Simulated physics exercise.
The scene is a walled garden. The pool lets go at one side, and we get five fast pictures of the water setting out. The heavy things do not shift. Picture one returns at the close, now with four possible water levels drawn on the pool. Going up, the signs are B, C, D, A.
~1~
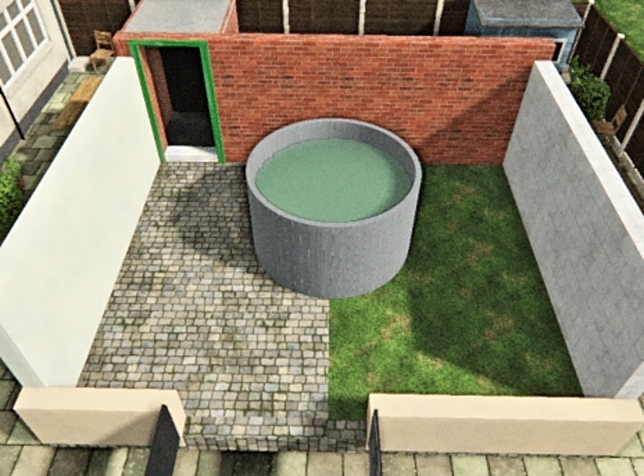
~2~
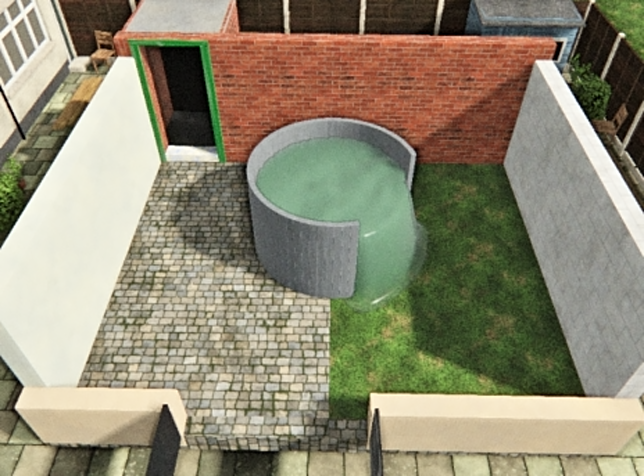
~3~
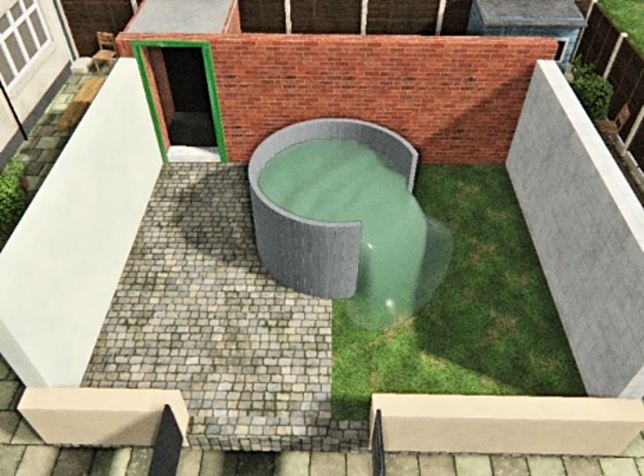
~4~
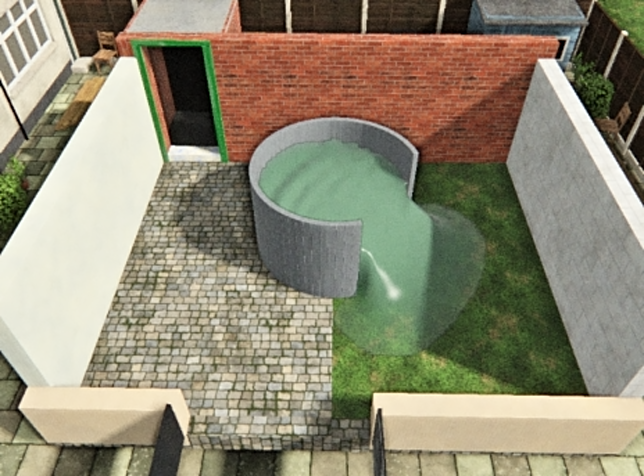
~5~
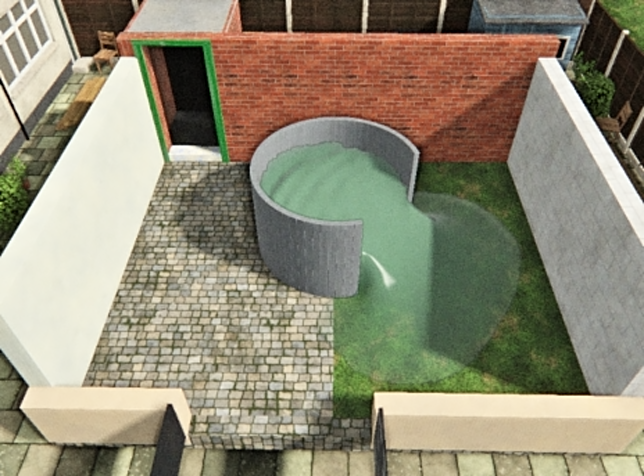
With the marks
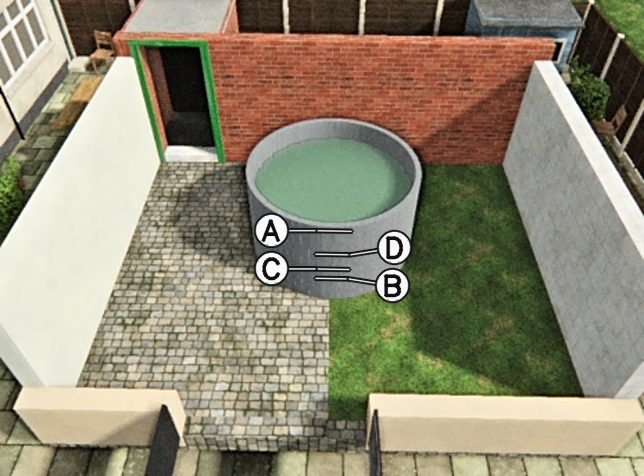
In a walled garden, a round grey pool's side opens and green water spreads across the grass.
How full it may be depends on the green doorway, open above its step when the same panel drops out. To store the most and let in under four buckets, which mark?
I would pick line D.
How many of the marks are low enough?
Three.
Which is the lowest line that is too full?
Line A.
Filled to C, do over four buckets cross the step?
No, that is safe.
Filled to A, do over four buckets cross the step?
Yes, it does.
On the marked copy, A at (333, 231); B at (332, 278); C at (332, 269); D at (332, 254); from the bottom up B, C, D, A.
Choosing A, about 13 bucketfuls get in.
Choosing B, nothing gets over.
Choosing C, nothing gets over.
Choosing D, a bucket or two gets in.
